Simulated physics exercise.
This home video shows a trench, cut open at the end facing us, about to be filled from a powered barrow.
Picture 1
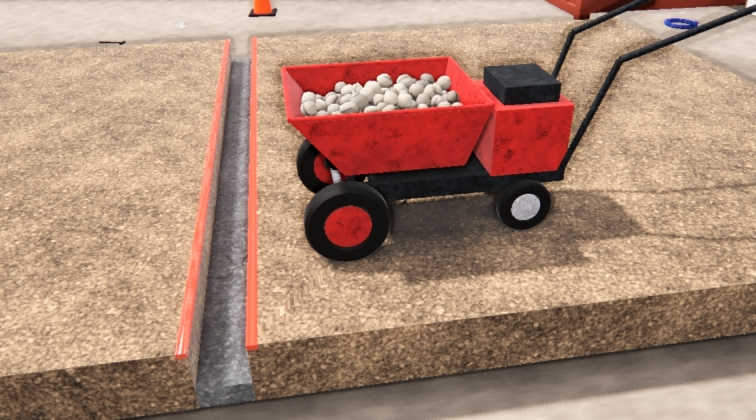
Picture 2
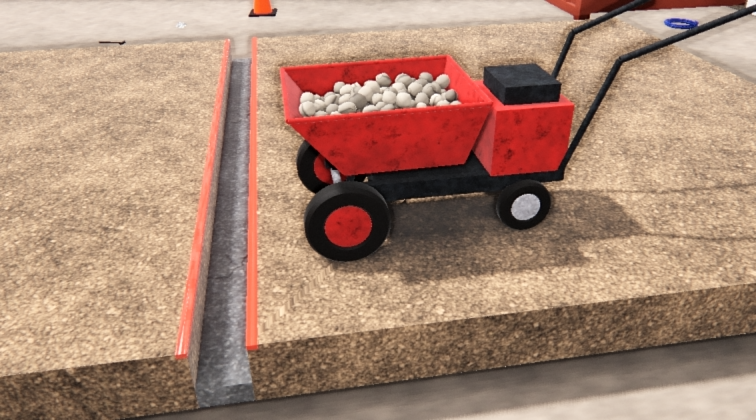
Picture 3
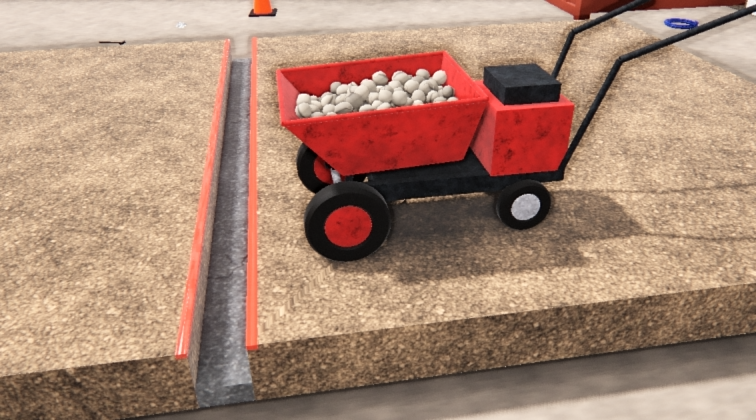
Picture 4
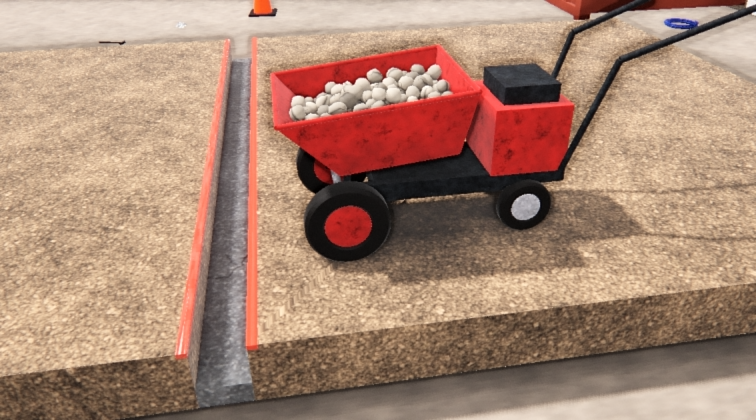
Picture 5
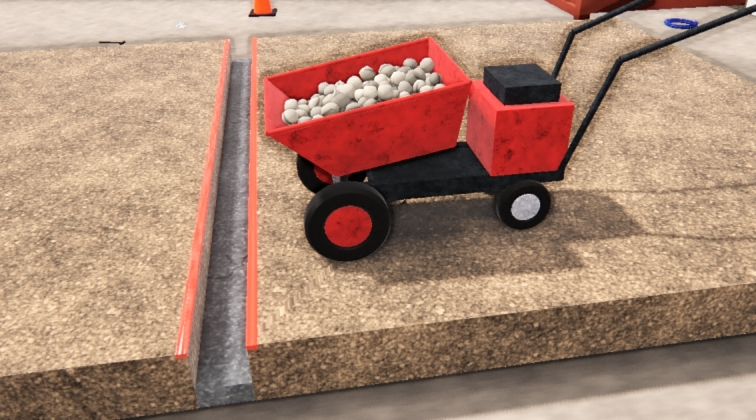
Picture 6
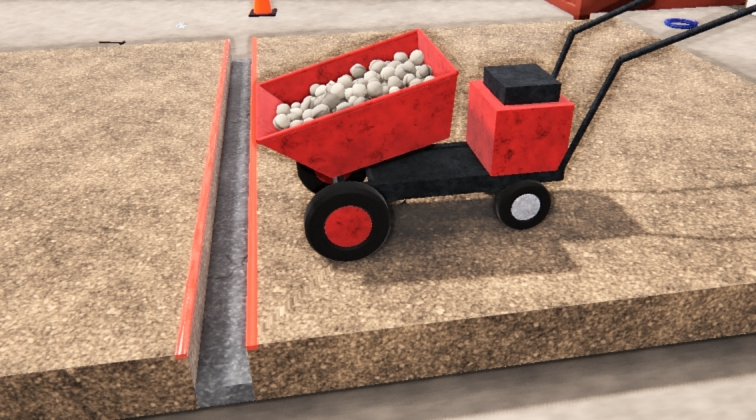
A red skip heaped with pale, rounded stones tilts on a black-framed powered barrow, seen from slightly above and to the side on a brown, gritty slab. The barrow has red and pale wheel hubs and black handles at right, with a narrow grey trench edged in red at left. The skip's rear rises gradually as its front dips leftward, while wheels and camera stay still.
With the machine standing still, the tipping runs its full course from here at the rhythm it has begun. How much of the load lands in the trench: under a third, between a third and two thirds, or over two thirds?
Most likely a third to two thirds lands in the trench.
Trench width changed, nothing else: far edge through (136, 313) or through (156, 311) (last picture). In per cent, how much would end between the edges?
For the first it's 100 per cent, for the second 90 per cent.
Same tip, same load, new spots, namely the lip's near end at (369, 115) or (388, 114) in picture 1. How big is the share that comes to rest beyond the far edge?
Around 0 and 0 per cent respectively.
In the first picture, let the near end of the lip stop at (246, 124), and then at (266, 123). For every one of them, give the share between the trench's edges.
Result: 0 in a hundred, then 0 in a hundred.
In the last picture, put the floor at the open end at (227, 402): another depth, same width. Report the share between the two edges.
It works out to some 50 per cent.
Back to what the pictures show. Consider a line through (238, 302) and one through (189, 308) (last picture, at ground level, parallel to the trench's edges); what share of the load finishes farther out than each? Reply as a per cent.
The first comes to 80 per cent, the second to 40 per cent.
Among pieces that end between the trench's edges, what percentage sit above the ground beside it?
Share: Around 10 %.
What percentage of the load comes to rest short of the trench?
Roughly 0 in a hundred.
Shortly afterwards, skip tipped steeply; the whole lot in the skip.
Next, skip tipped right over; the bulk in the skip; a little in or heaped over the trench; a little beyond it; only a few falling.
Some moments later, skip tipped right over; near a quarter in the skip; near a third in or heaped over the trench; near a third beyond it.
In the end, skip tipped right over; near a quarter in the skip; near half in or heaped over the trench; near a third beyond it.
